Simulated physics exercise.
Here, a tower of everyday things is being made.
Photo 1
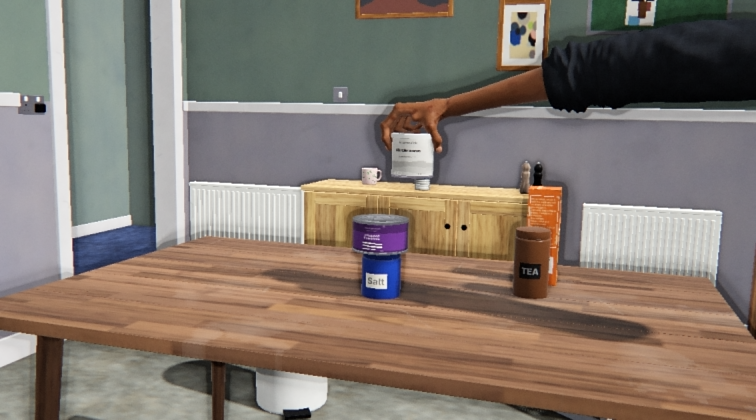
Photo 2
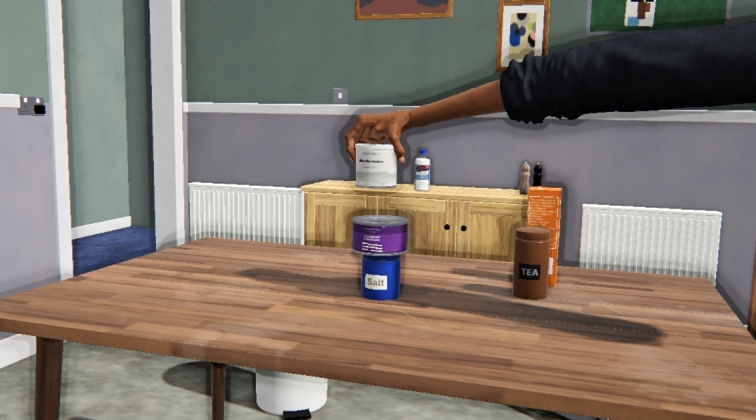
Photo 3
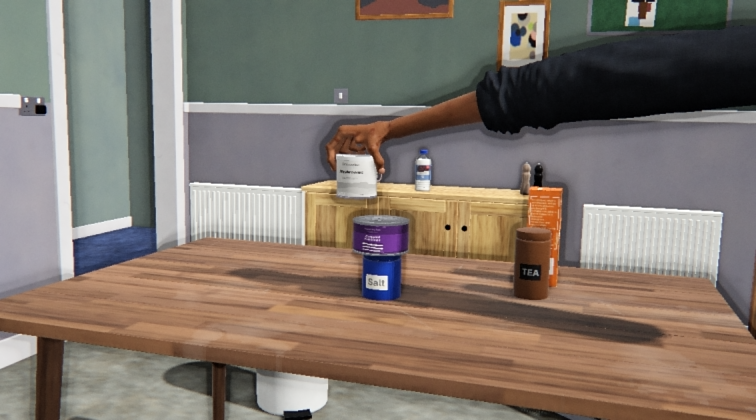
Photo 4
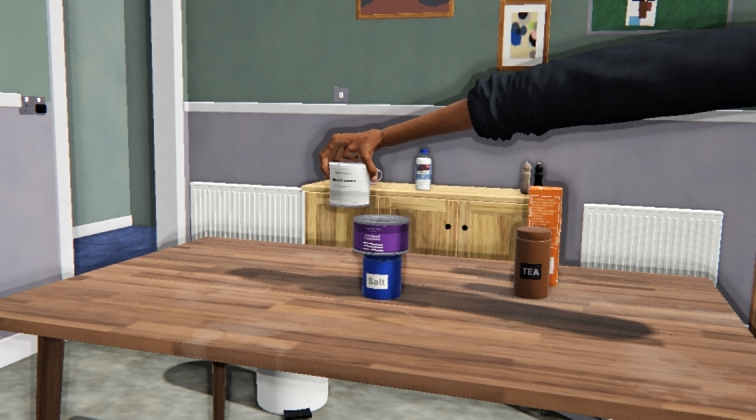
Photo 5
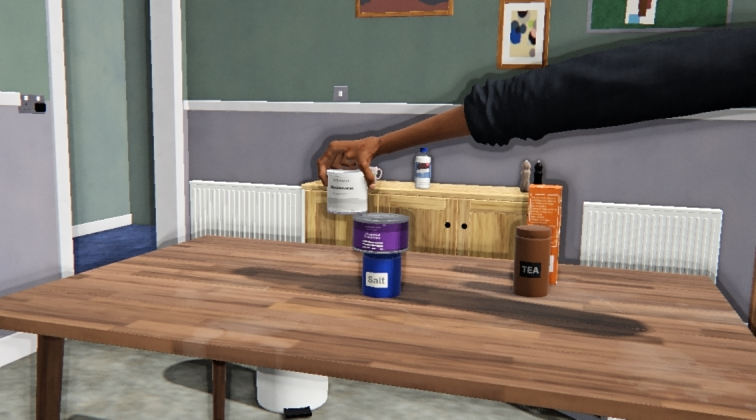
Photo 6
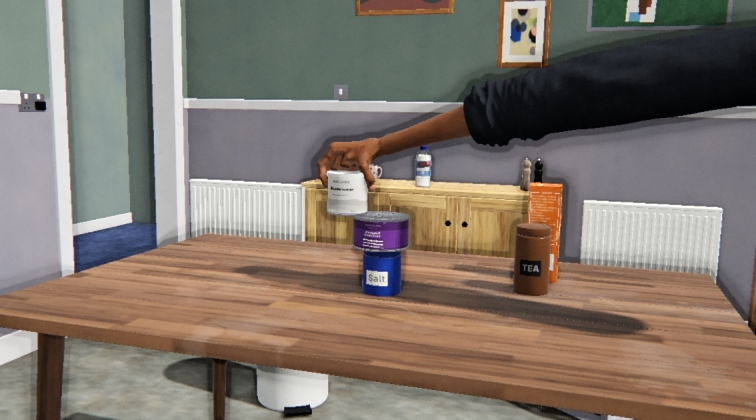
A dark-skinned hand in a black sleeve, reaching in from the right, carries a white pot leftward and down through the air, then slows almost to stillness just above a small stack. The stack, a purple tub on a blue salt jar, stands on a wooden table beside a brown tea canister and orange box. The fixed, front-on view shows a green-and-grey room with a cabinet behind.
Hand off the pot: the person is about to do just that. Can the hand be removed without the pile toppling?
No, the pile topples.
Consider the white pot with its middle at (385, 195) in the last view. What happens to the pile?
Well, it is fine after that.
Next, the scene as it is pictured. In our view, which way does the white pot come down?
It goes leftward.
Then, 0.30 s after the last picture, white pot now fallen.
Then, 0.40 s after the last picture, things are still on the move.
At rest, fallen, white pot; the other 4 in place. Seen from the same camera at the end, white pot near (319, 266). The pile comes apart.
